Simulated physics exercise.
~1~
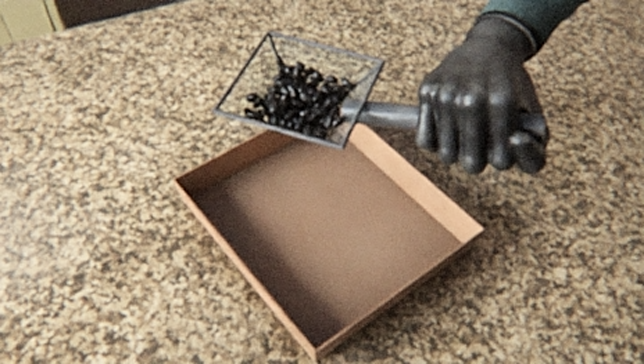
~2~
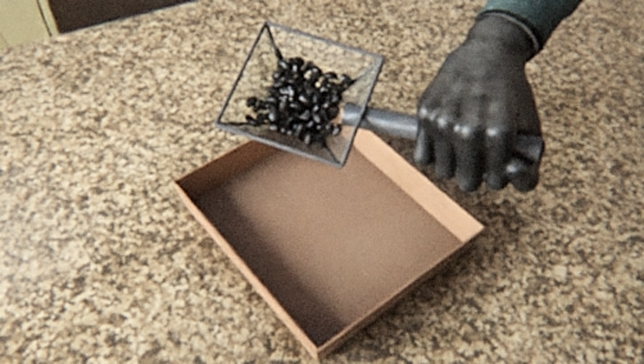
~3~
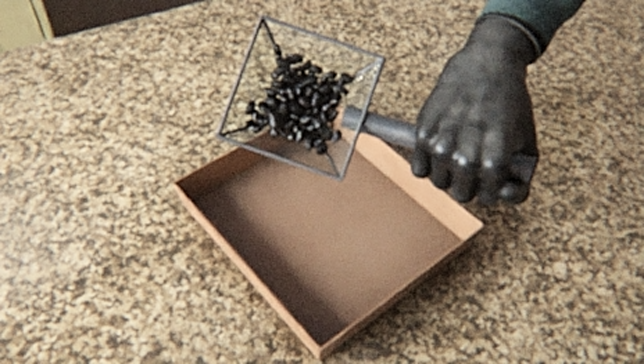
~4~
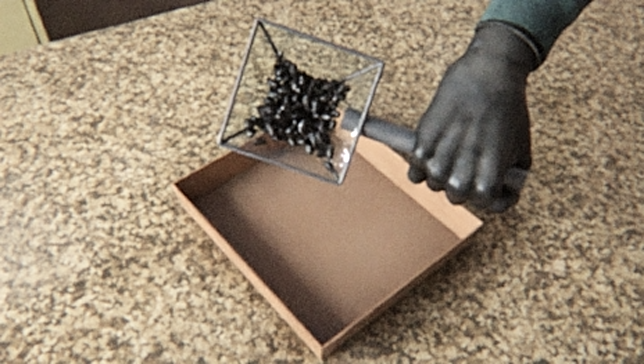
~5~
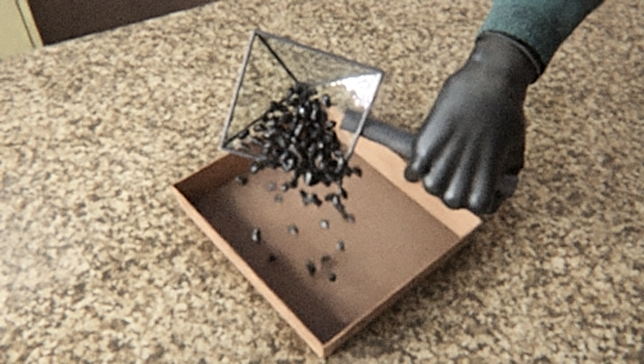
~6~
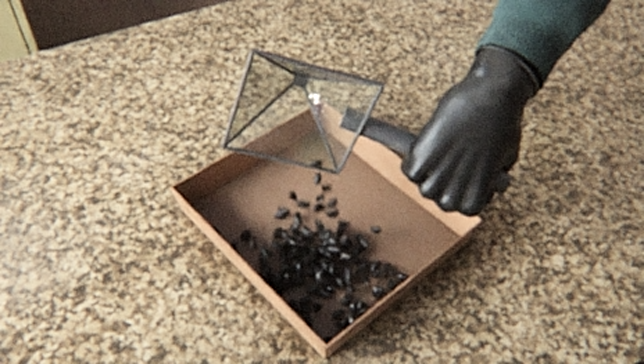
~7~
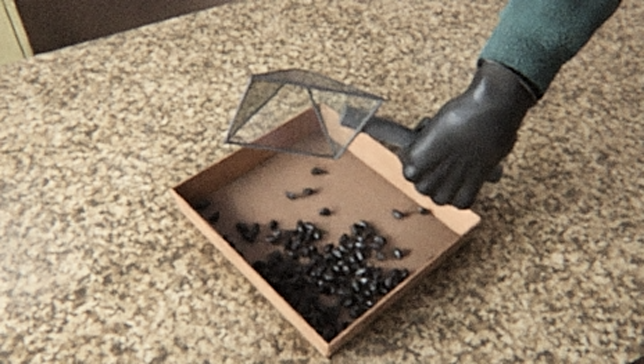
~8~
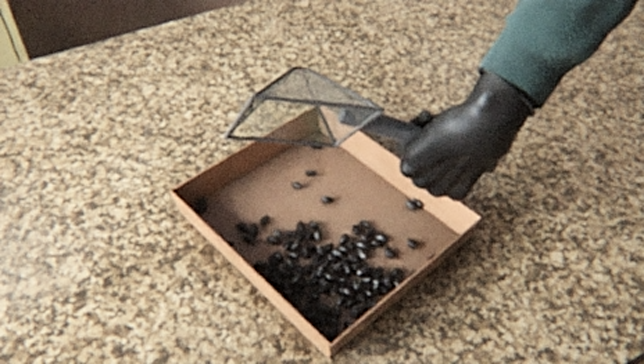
Black beans tumbling from a clear scoop tipped by a black-gloved hand, landing scattered in a shallow brown tray on a speckled countertop.
